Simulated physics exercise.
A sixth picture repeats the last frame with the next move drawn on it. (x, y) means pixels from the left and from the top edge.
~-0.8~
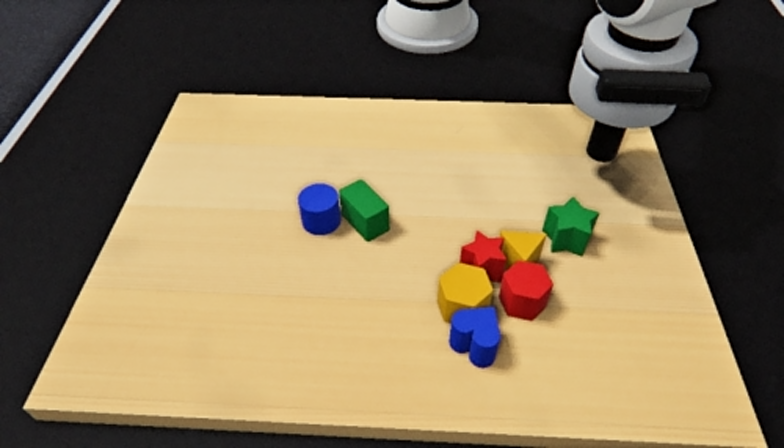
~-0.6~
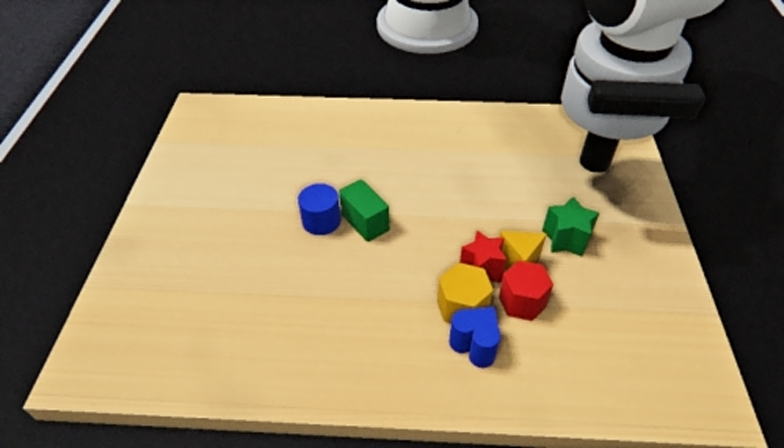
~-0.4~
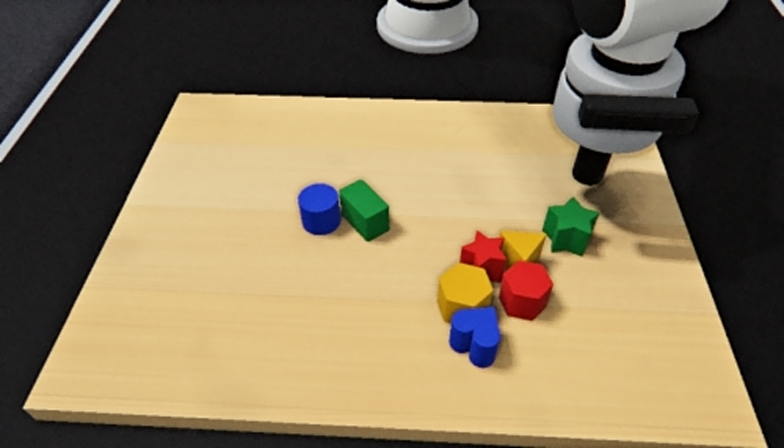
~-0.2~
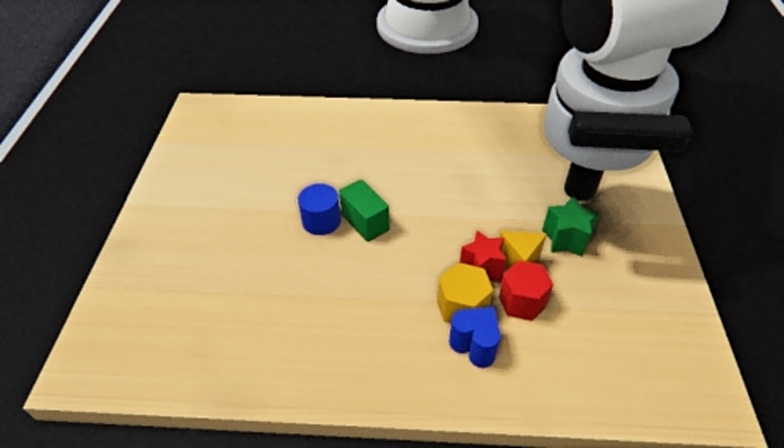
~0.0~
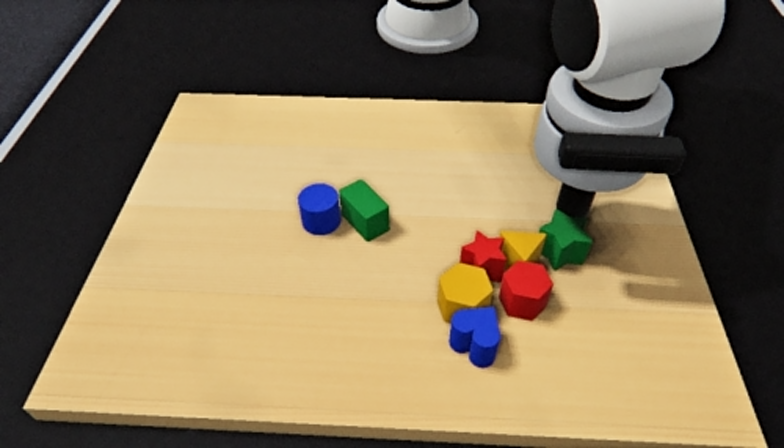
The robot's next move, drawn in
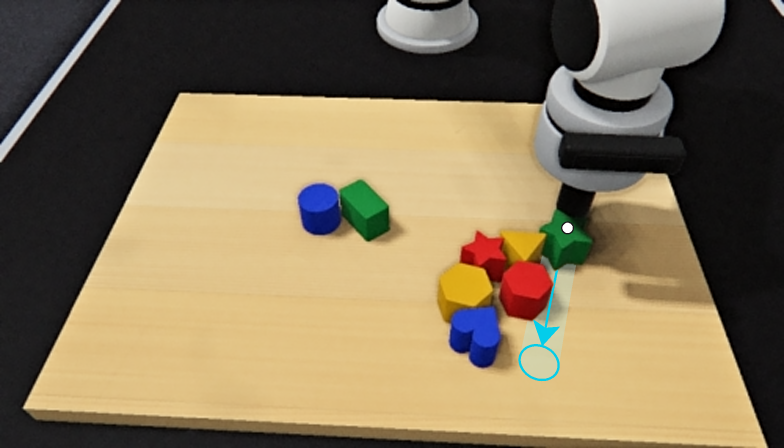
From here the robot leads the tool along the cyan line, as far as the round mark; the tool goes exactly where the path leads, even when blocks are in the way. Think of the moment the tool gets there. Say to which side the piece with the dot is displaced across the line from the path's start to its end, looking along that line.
That's a shift to the left.
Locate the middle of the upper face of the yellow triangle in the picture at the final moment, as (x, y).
Roughly at (516, 265).
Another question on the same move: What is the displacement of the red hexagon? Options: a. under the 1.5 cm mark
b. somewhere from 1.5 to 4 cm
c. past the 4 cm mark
c: Past the 4 cm mark.
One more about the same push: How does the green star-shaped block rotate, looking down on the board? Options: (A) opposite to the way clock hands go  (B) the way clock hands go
The one that fits is A, opposite to the way clock hands go.
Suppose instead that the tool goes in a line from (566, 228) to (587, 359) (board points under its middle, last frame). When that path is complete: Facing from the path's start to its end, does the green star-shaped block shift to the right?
Yes
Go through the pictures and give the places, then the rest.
Lower end of the tool (601, 154), tops of blocks, blue heart-shaped block (479, 324), yellow triangle (524, 241), red hexagon (529, 279), green star-shaped block (574, 215), in the first picture.
Tool (594, 164), blocks as before, in the second picture.
Tool (587, 176), blocks as before, in the third picture.
Tool (579, 192), blocks as before, in the fourth picture.
Tool (572, 210), blue heart-shaped block (479, 324), yellow triangle (524, 241), red hexagon (529, 279), green star-shaped block (568, 228), in the fifth picture.
The drawn path runs from (566, 228) to (539, 362); the dot is on the green star-shaped block.
The first path, step by step. One third of the way, tool (563, 250); yellow triangle (516, 263), turned 80° clockwise; red hexagon (518, 298), turned 20° anticlockwise; green star-shaped block (561, 272).
Two thirds of the way, tool (554, 295); blue heart-shaped block (468, 328), turned 10° anticlockwise; yellow triangle (516, 265), turned 90° clockwise; red hexagon (509, 314), turned 15° clockwise; green star-shaped block (562, 322), turned 20° anticlockwise.
At the end, tool (545, 346); blue heart-shaped block (460, 327), turned 20° anticlockwise; yellow triangle (516, 265), turned 90° clockwise; red hexagon (505, 321), turned 45° clockwise; green star-shaped block (560, 378), turned 30° anticlockwise.
